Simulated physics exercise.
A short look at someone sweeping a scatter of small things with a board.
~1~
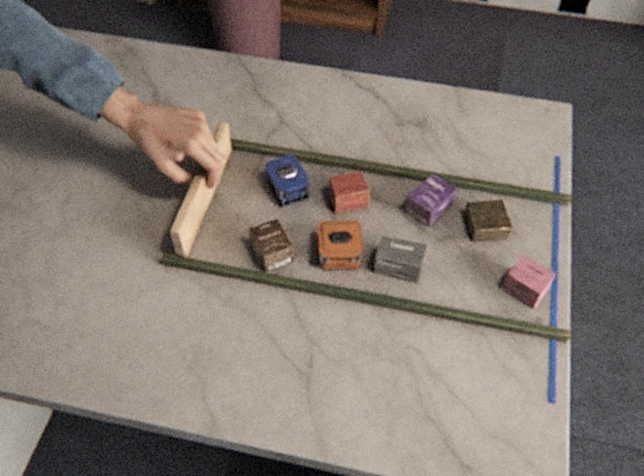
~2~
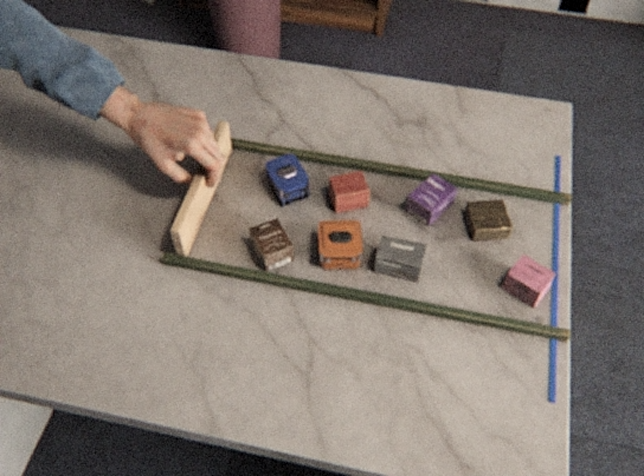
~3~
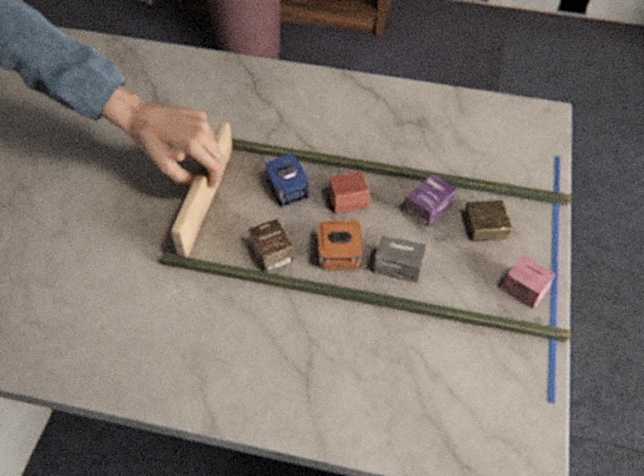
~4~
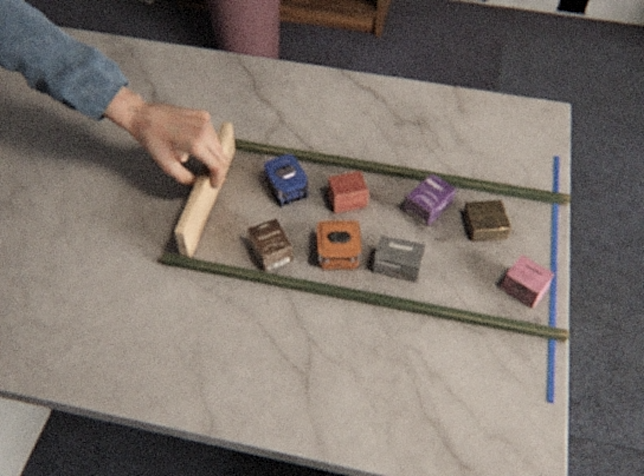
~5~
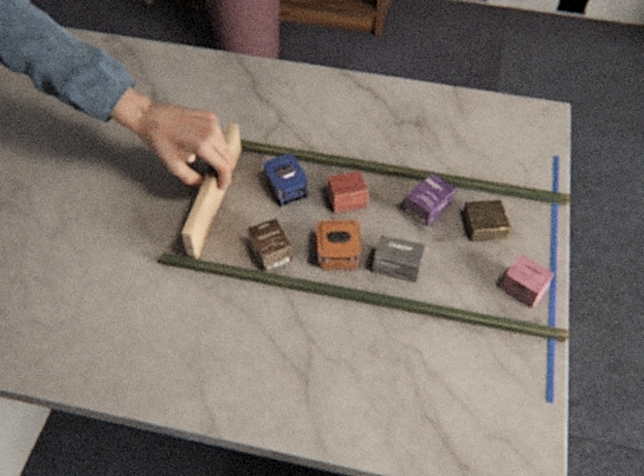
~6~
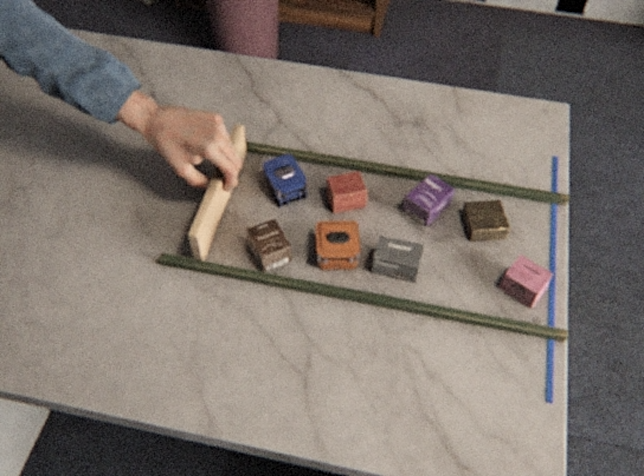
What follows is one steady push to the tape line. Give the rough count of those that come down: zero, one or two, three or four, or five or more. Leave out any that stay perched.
The number that fall off is five or more.
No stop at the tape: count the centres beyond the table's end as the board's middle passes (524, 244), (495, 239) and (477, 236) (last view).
Past the end: 5, 3 and 1.
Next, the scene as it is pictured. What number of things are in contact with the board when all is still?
In contact: 1.
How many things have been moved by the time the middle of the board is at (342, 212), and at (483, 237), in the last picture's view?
First 6, then 8.
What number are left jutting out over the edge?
Overhanging: 1.
Soon after, none off yet; pink box at rest near (526, 281); black block at rest near (485, 220); purple box at rest near (429, 200).
After that, none off yet; pink box at rest near (531, 283); black block displaced about its own width near (532, 229); purple box displaced well along near (498, 208).
And then, one off so far; pink box displaced about its own width near (555, 301); black block off the edge near (525, 439); purple box tilting well over near (584, 219).
In the end, the number that fall off is five or more; gone, blue case, red block, orange case, grey box, purple box, black block and pink box.
